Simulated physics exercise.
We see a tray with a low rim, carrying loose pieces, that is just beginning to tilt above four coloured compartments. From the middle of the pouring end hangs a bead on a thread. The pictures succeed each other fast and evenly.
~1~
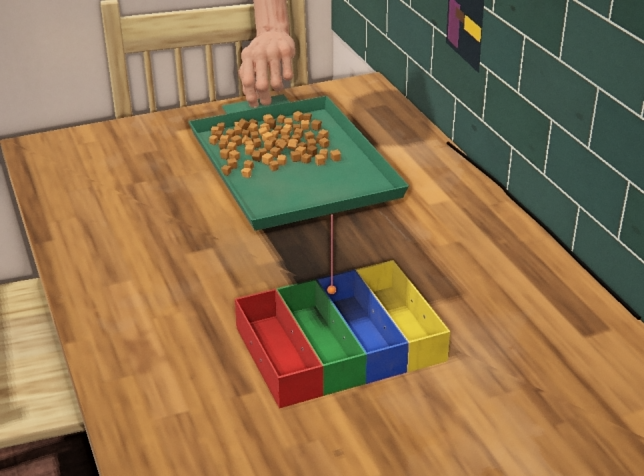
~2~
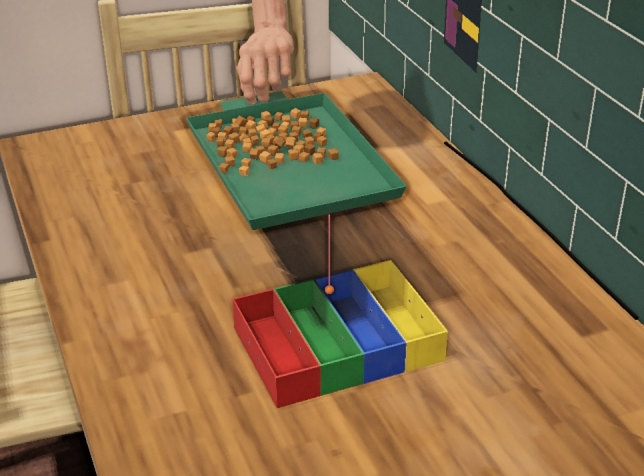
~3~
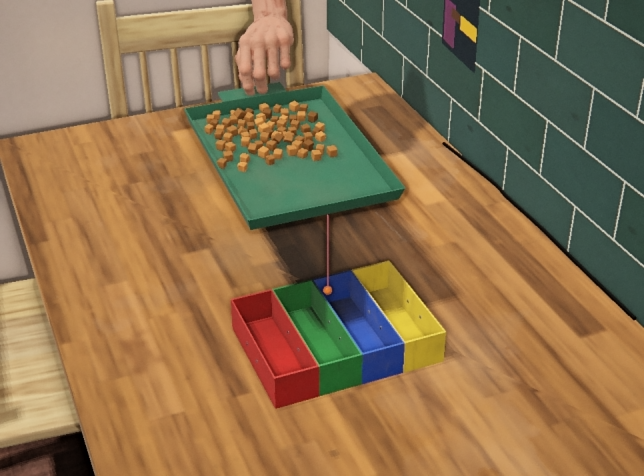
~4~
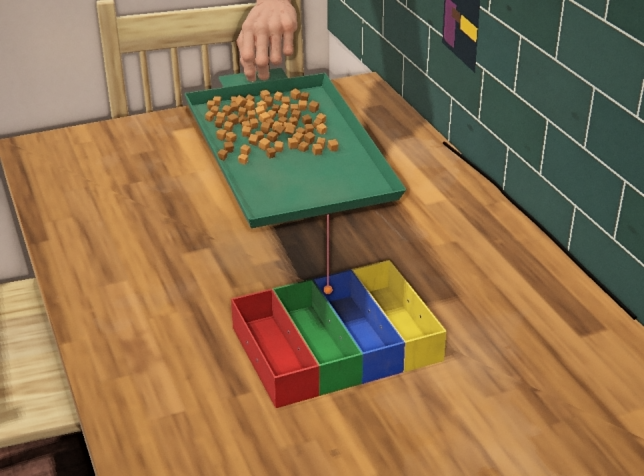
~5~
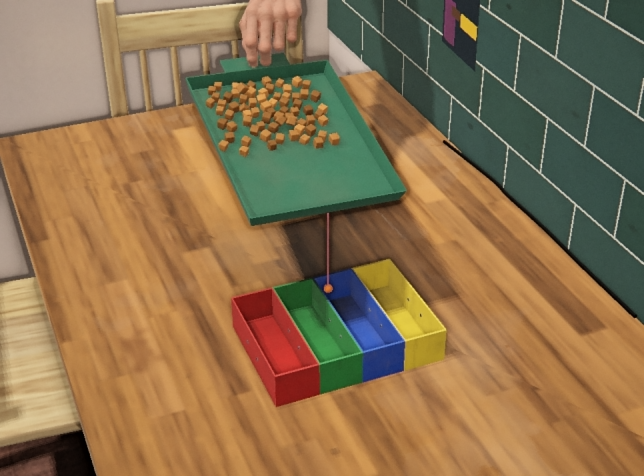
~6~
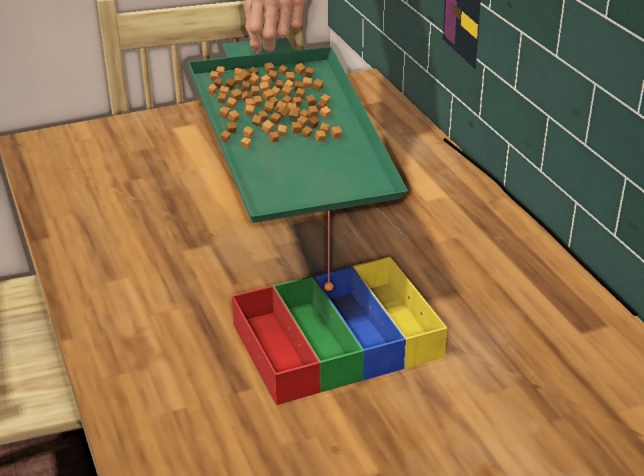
On a wooden table, a hand at the far end of a green tray of small brown cubes gradually raised that end, tilting the tray above red, green, blue and yellow compartments.
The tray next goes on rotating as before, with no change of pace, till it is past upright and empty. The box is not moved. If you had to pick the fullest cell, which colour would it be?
It would be yellow.
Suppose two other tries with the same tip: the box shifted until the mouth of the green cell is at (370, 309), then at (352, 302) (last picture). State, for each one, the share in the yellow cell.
You'd end up with around 10 per cent and then around 10 per cent.
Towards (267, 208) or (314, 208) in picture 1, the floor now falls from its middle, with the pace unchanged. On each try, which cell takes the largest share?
First try: The red one. Second try: The cell in red.
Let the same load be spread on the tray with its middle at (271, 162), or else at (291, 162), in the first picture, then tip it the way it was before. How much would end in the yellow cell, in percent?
That would be 30 per cent, and then 40 per cent.
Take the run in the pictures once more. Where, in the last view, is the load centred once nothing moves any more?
About (395, 335).
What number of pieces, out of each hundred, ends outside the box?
That works out to something like 10 per cent.
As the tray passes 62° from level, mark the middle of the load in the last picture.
In the last view, the load is centred near (357, 185).
Shortly afterwards, tray tipped steeply; all but a few on the tray; a little falling or outside the box.
Next, tray tipped right over; near half on the tray; near a quarter in the yellow cell; a little in the green cell; a little in the blue cell; only a few in the red cell; a little falling or outside the box.
Some moments later, tray tipped past a quarter turn; near half in the yellow cell; near a quarter in the blue cell; a little in the green cell; only a few in the red cell; a little falling or outside the box.
In the end, tray tipped past a quarter turn; near half in the yellow cell; near a quarter in the blue cell; a little in the green cell; only a few in the red cell; a little outside the box.
